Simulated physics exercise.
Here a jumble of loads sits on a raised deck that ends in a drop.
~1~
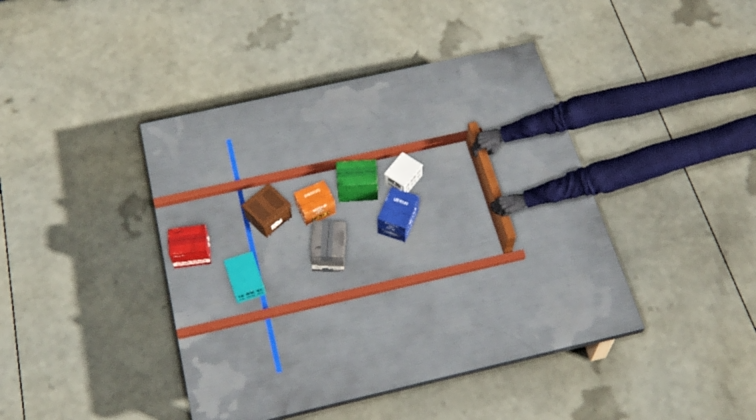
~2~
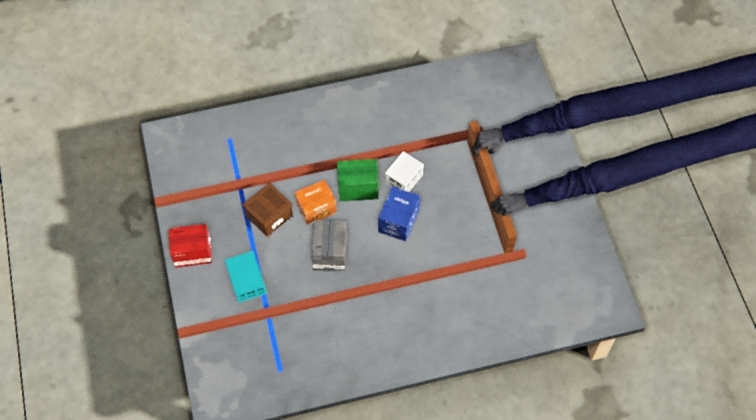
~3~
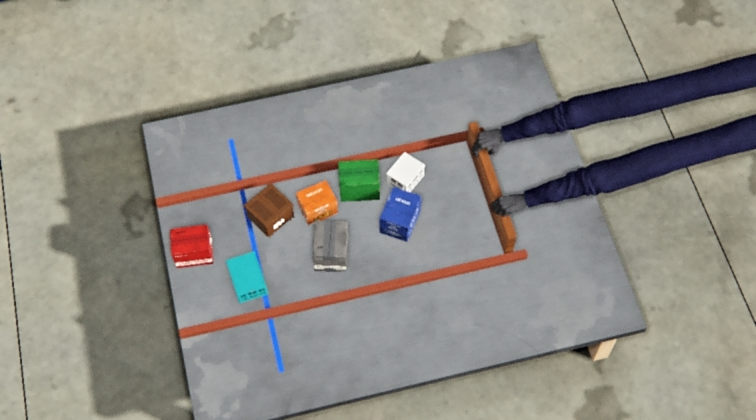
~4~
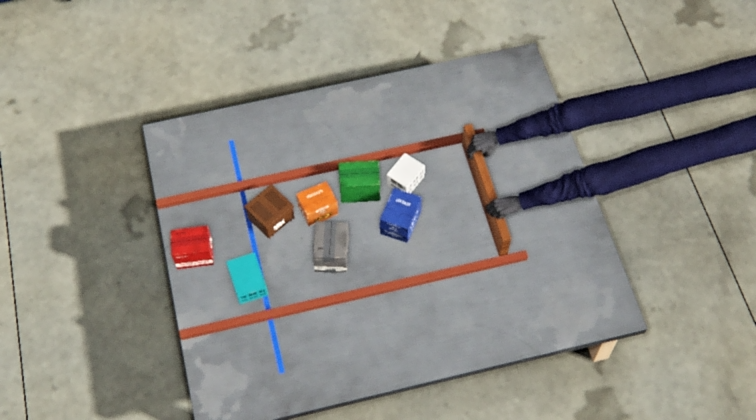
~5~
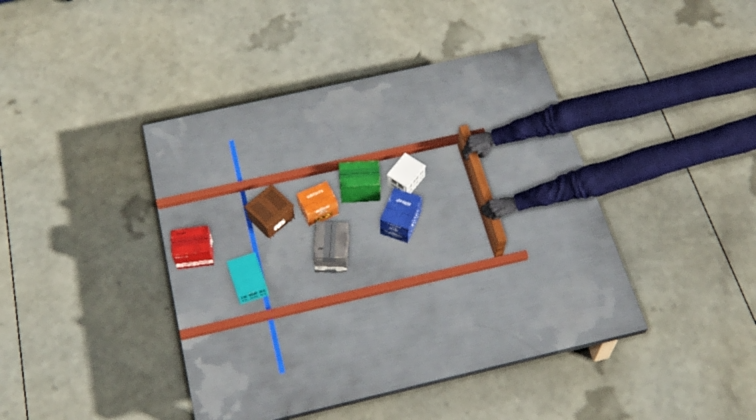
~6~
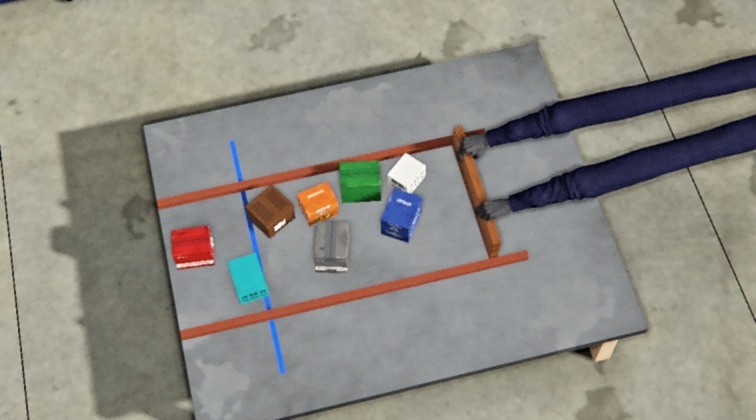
Two gloved hands on long dark sleeves slid a wooden plank slightly left between two reddish rails on a gray tabletop, while the colorful little boxes ahead of it and the blue line stayed put.
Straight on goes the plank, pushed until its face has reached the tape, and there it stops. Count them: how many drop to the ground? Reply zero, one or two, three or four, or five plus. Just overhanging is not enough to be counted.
One or two.
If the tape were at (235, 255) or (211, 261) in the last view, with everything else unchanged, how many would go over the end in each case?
Counts: 3, 4.
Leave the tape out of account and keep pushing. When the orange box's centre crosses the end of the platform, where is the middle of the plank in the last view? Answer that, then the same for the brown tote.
I'd say about (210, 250) for the first one and about (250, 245) for the second.
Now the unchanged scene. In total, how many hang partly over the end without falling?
The figure is 2.
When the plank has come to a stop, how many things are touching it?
The number is 2.
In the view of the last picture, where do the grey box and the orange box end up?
Grey box at (213, 278), orange box at (211, 239).
A little later, none off yet; red parcel at rest near (193, 248); turquoise crate at rest near (248, 279); brown tote at rest near (271, 212).
Next, none off yet; red parcel at rest near (193, 248); turquoise crate at rest near (248, 279); brown tote shifted a little near (253, 221).
Later still, none off yet; red parcel shifted a little near (182, 254); turquoise crate shifted a little near (228, 282); brown tote shifted about its own width near (216, 231).
When it is over, the number that fall off is one or two; down, red parcel.
